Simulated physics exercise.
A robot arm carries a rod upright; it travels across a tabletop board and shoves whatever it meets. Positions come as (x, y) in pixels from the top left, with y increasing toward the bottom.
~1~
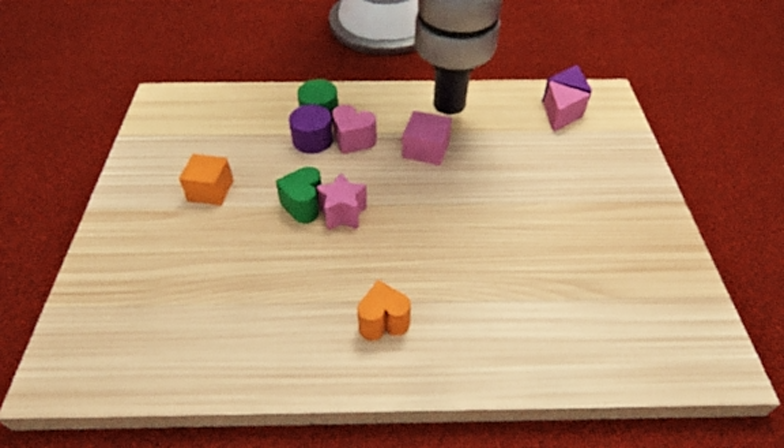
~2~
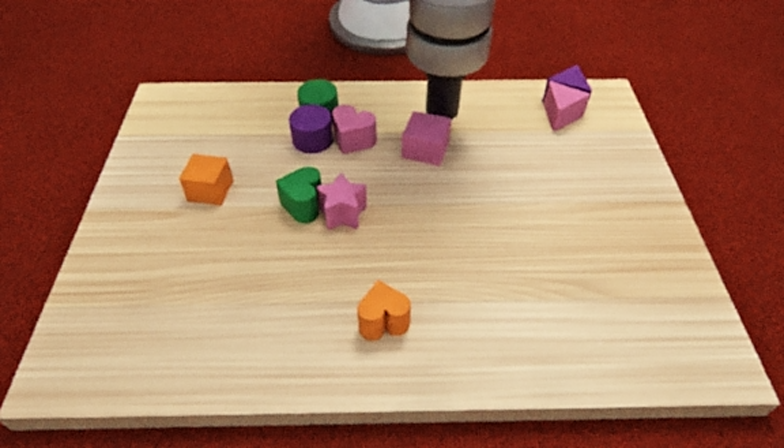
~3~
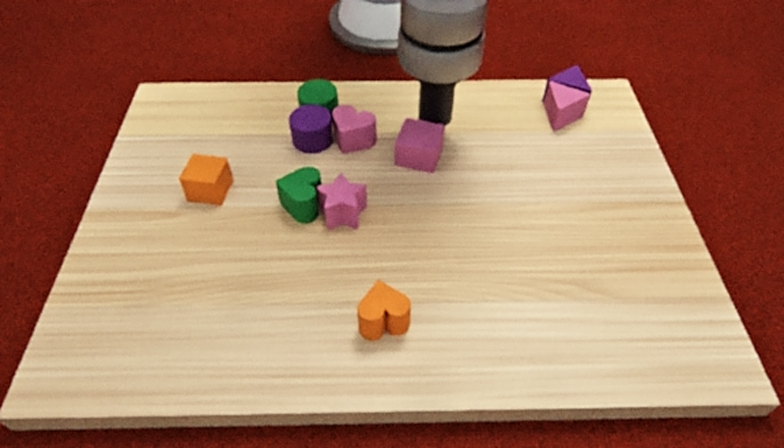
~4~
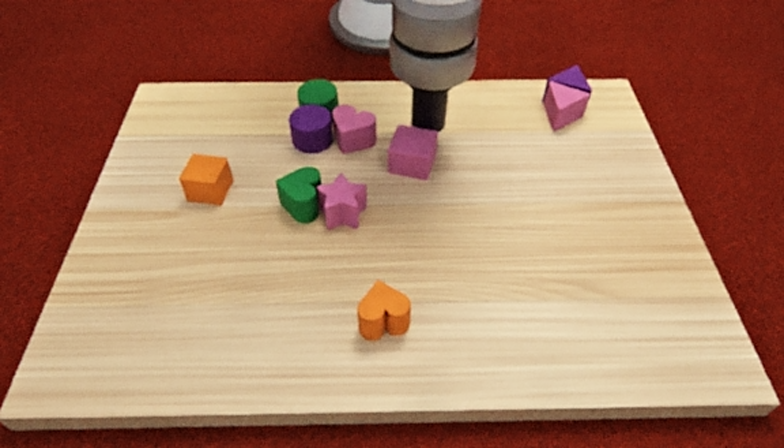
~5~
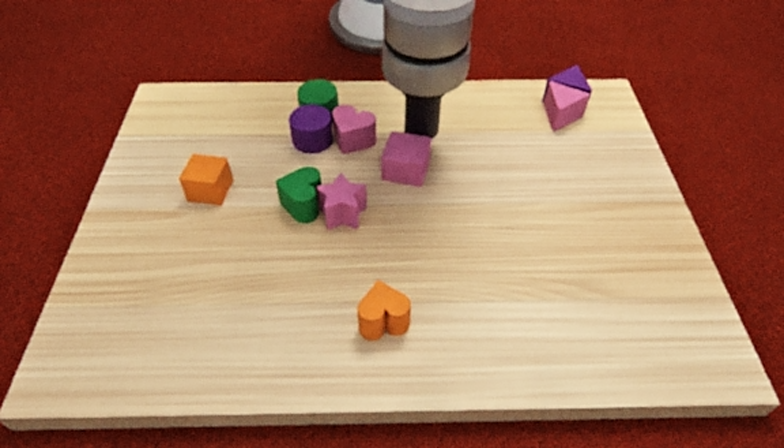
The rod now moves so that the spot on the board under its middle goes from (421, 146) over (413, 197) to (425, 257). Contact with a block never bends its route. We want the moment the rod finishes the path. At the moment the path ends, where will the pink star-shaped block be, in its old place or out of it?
By the end it has moved.
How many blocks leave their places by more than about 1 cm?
2.
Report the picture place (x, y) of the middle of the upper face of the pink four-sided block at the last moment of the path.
Roughly at (374, 213).
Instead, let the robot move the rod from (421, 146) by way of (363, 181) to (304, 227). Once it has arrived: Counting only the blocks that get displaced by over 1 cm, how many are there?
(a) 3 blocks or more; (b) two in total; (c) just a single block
a (3 blocks or more)
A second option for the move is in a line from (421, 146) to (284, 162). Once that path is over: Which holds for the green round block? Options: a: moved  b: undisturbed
I choose a.
The first path, step by step. One third of the way, rod (417, 163); pink four-sided block (389, 177), turned 40° clockwise.
Two thirds of the way, rod (415, 200); pink star-shaped block (328, 201), turned 50° clockwise; pink four-sided block (375, 210), turned 65° clockwise.
At the end, rod (426, 242); pink star-shaped block (327, 201), turned 50° clockwise; pink heart-shaped block not moved; pink four-sided block (374, 213), turned 70° clockwise.
